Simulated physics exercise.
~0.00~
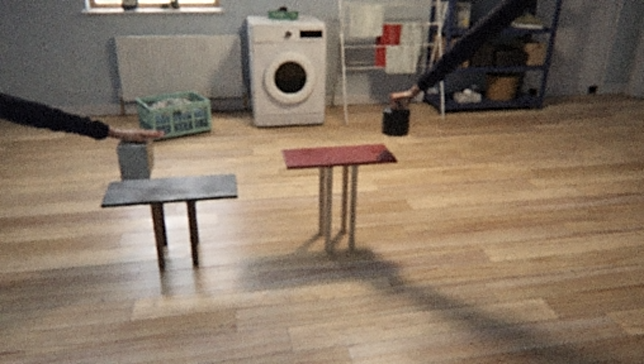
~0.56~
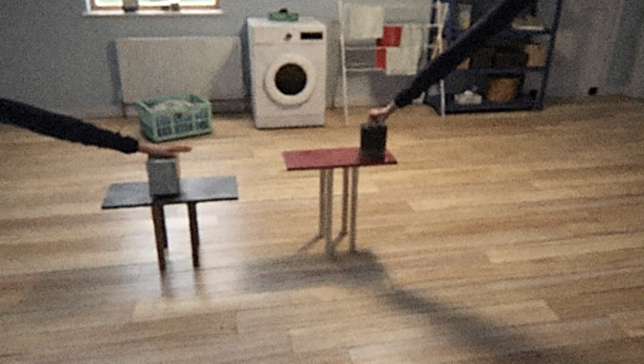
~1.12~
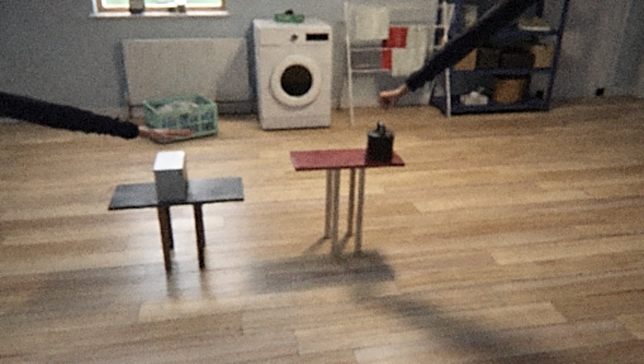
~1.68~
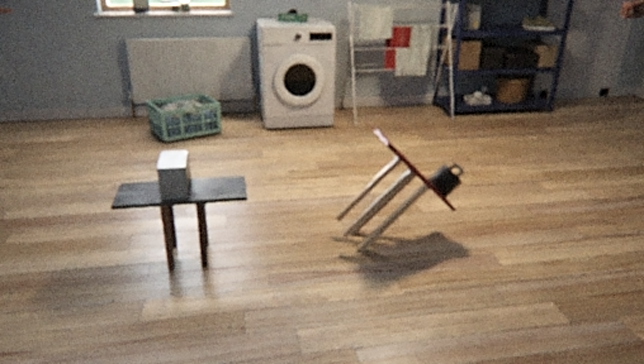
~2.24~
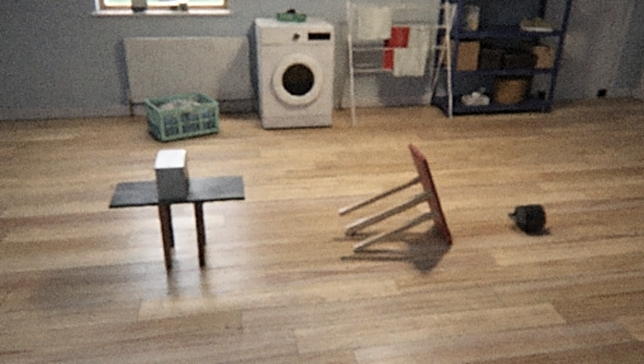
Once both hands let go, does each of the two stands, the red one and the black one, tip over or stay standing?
The red stand tips over to the right, while the black stand stays standing with the pale block still on top.
